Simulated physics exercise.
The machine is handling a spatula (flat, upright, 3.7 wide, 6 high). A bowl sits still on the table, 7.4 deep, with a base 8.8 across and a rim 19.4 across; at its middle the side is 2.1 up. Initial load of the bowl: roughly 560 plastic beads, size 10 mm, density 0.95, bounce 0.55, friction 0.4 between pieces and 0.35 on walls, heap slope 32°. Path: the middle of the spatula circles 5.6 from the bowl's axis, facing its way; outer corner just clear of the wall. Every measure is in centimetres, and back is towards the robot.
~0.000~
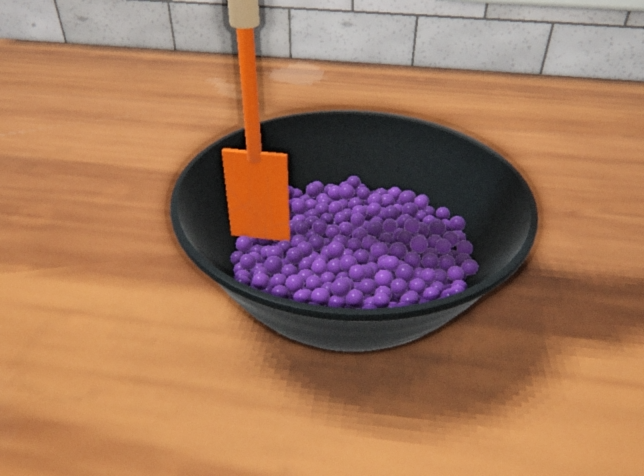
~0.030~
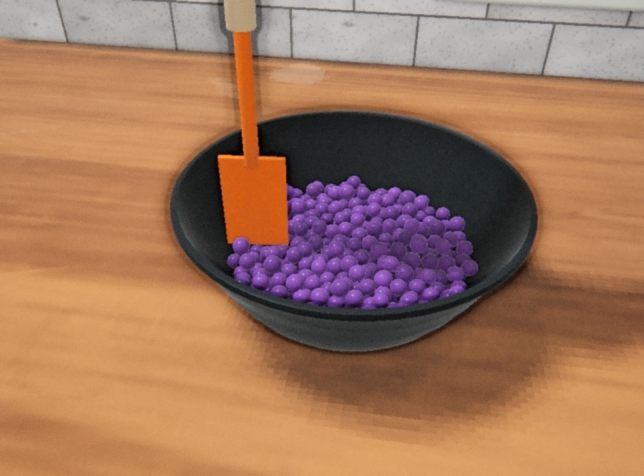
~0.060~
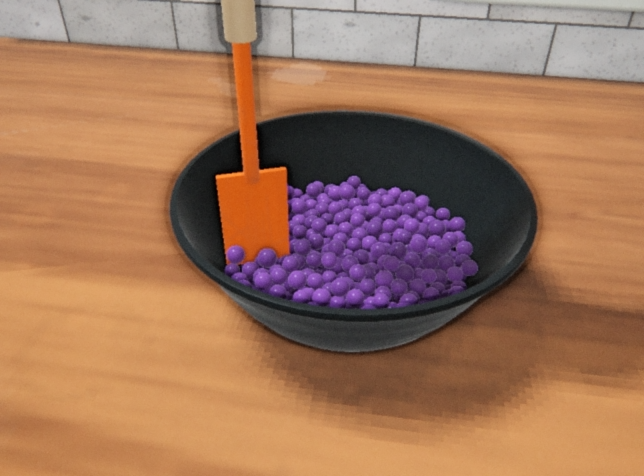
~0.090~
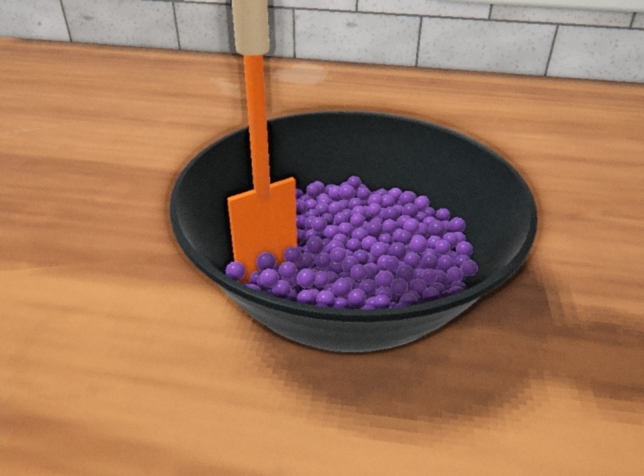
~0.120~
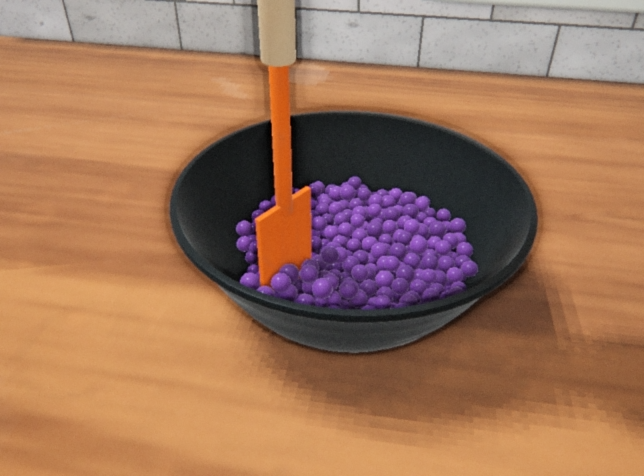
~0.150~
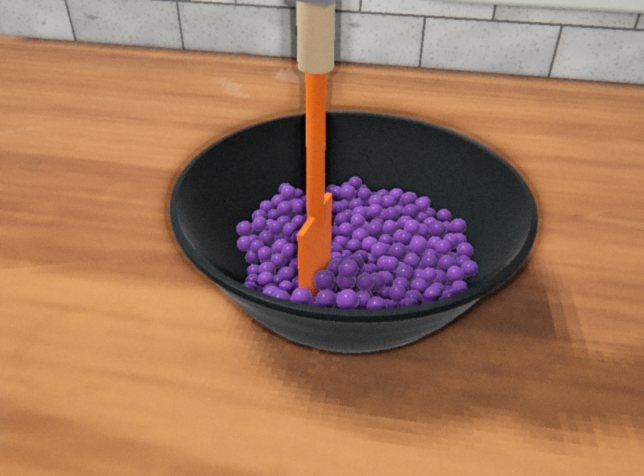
To begin with, an orange spatula stands at the left side of a black bowl of purple beads on a wooden table. It sinks lower into the beads, then sweeps right along the near side, turning until its blade is nearly edge-on, nudging some beads along while the bowl stays still.
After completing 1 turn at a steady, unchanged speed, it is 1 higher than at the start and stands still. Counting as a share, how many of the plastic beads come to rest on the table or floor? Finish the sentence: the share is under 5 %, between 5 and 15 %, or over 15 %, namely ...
The share is under 5 %.
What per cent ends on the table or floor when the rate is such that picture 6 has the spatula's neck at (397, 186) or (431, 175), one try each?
Some 10 and 15 %.
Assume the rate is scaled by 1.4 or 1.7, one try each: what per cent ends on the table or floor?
It would be some 5 and 10 percent respectively.
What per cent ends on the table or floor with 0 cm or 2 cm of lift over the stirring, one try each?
It comes to about 5 per cent and about 0 per cent.
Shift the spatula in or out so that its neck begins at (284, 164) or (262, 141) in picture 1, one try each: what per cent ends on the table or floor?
Around 0 per cent on the first try, around 5 per cent on the second.
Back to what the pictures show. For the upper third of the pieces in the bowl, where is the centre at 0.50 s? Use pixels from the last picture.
Around (325, 204).
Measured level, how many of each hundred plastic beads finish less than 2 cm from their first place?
That comes to some 70 per cent.
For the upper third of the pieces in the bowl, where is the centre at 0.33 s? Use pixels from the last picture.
Somewhere around (404, 225) in the last view.
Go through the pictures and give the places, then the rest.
Spatula neck at (252, 128), 0° round; upper third of the load around (357, 244), from x 240 to 470, top at y 185; 560 in the bowl, in the first frame.
Spatula neck at (250, 133), 7° round; upper third of the load around (357, 246), from x 235 to 470, top at y 185, in the second frame.
Spatula neck at (249, 147), 24° round; upper third of the load around (354, 248), from x 230 to 470, top at y 185, in the third frame.
Spatula neck at (260, 163), 43° round; upper third of the load around (351, 251), from x 235 to 470, top at y 185, in the fourth frame.
Spatula neck at (283, 176), 61° round; upper third of the load around (354, 252), from x 245 to 470, top at y 185, in the fifth frame.
Spatula neck at (316, 186), 80° round; upper third of the load around (362, 253), from x 245 to 470, top at y 185; 560 in the bowl, in the sixth frame.
After 0.33 s, 187° round, highest piece 8 above the table; 559 in the bowl, 1 in flight or on the tool.
After 0.50 s, 294° round, highest piece 9 above the table; 554 in the bowl, 1 on the table or floor, 5 in flight or on the tool.
After 0.79 s, 0° round, highest piece 6 above the table; 551 in the bowl, 9 on the table or floor.
After 1.49 s, 0° round, highest piece 5 above the table; 551 in the bowl, 9 on the table or floor.
At rest, 551 in the bowl, 9 on the table or floor. That is 2 % on the table or floor.
